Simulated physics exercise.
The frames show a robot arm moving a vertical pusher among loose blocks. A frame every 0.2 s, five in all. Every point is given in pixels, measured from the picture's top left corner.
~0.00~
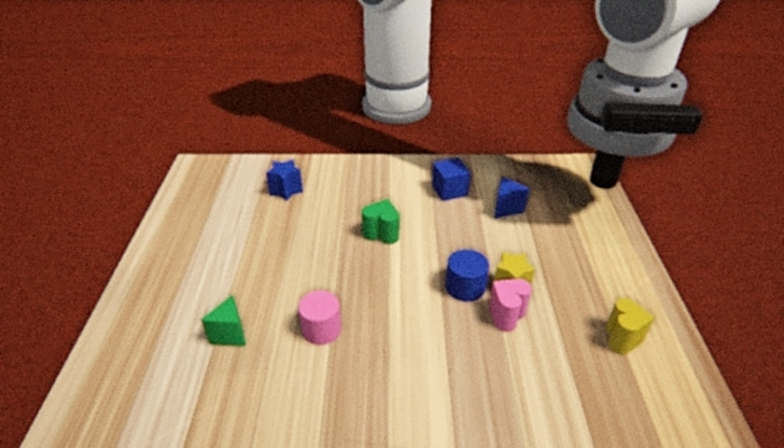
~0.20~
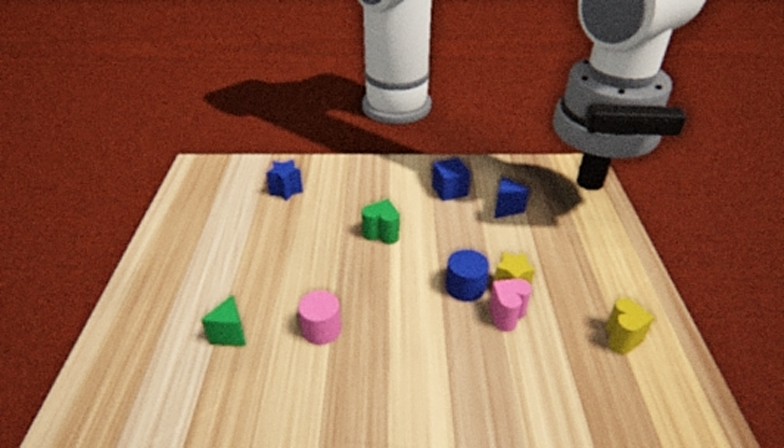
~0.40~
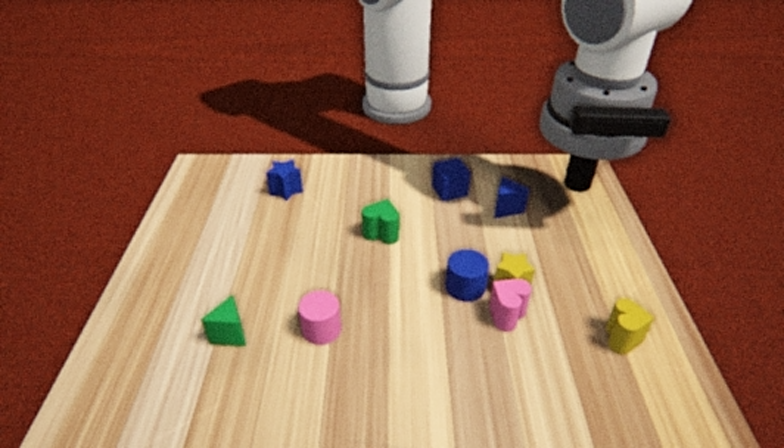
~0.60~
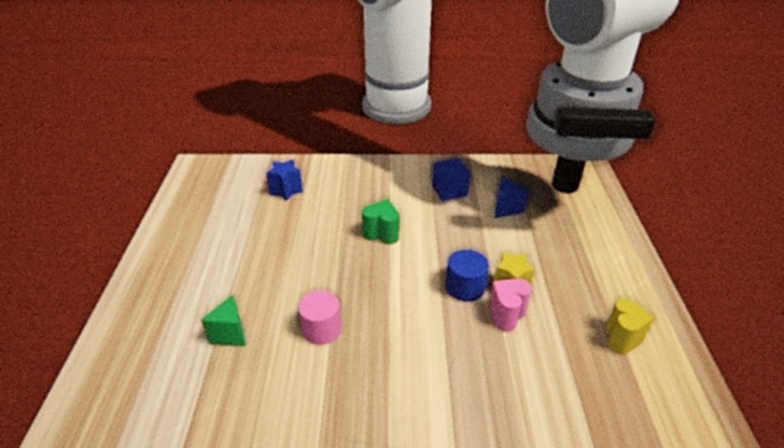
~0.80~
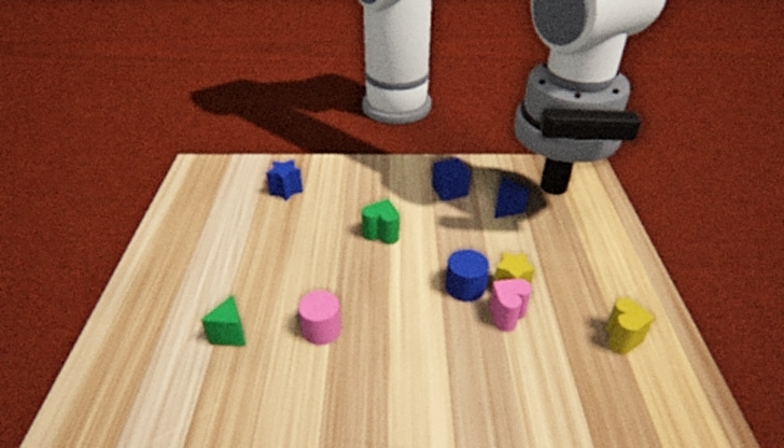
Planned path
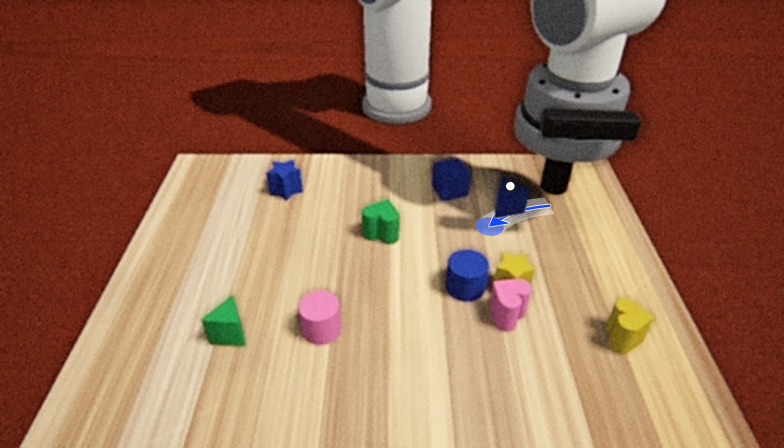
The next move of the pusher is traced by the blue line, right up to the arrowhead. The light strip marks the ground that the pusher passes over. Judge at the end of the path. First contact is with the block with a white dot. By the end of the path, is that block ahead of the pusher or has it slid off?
That block drops off.
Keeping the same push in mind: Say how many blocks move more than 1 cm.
That's one.
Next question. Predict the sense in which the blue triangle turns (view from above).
From overhead, the rotation is clockwise.
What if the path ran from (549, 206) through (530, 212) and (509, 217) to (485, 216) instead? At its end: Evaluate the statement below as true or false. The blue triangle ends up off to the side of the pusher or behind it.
The statement is false.
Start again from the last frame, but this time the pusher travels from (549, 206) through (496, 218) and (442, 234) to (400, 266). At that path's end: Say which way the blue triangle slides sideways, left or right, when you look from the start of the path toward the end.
Well, taking the path from its start to its end as straight ahead, the blue triangle moves to the right.
The drawn path runs from (549, 206) by way of (527, 209) and (506, 216) to (489, 226); the dot is on the blue triangle.
What follows on the original path. Halfway along, pusher at (519, 194); blue triangle at (496, 189), turned 40° clockwise.
At the end, pusher at (492, 208); blue square piece not moved; blue triangle at (470, 194), turned 85° clockwise.
